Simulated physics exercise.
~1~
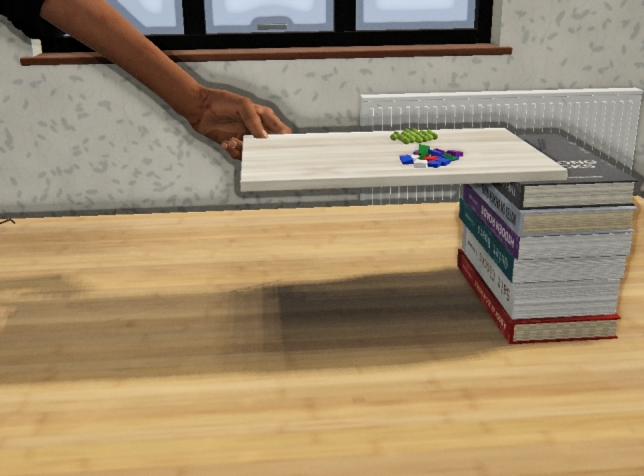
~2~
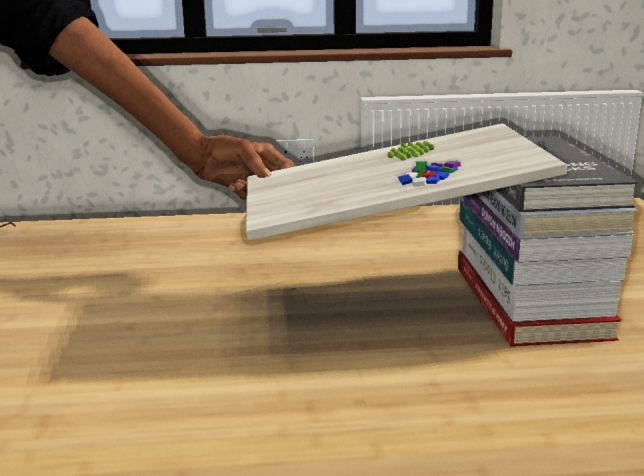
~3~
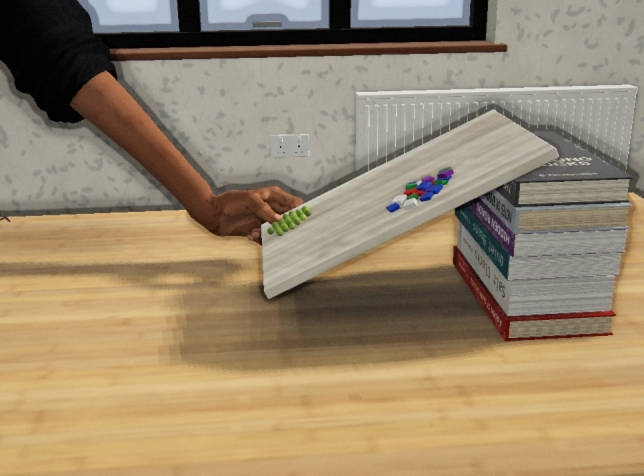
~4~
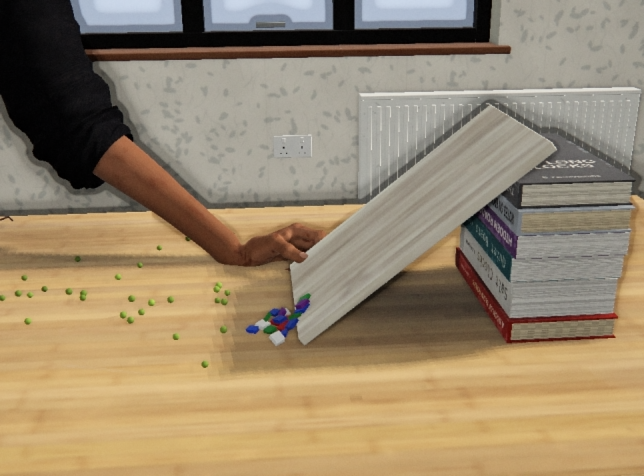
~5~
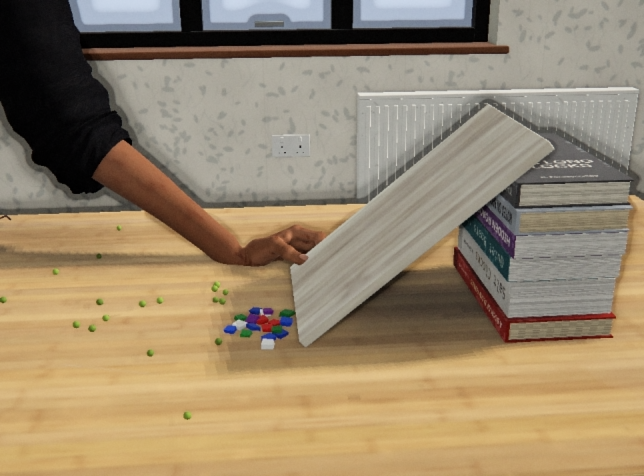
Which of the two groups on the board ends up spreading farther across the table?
The small green balls go farther, scattering well out to the left. The multicoloured pieces stay mostly near the foot of the board.
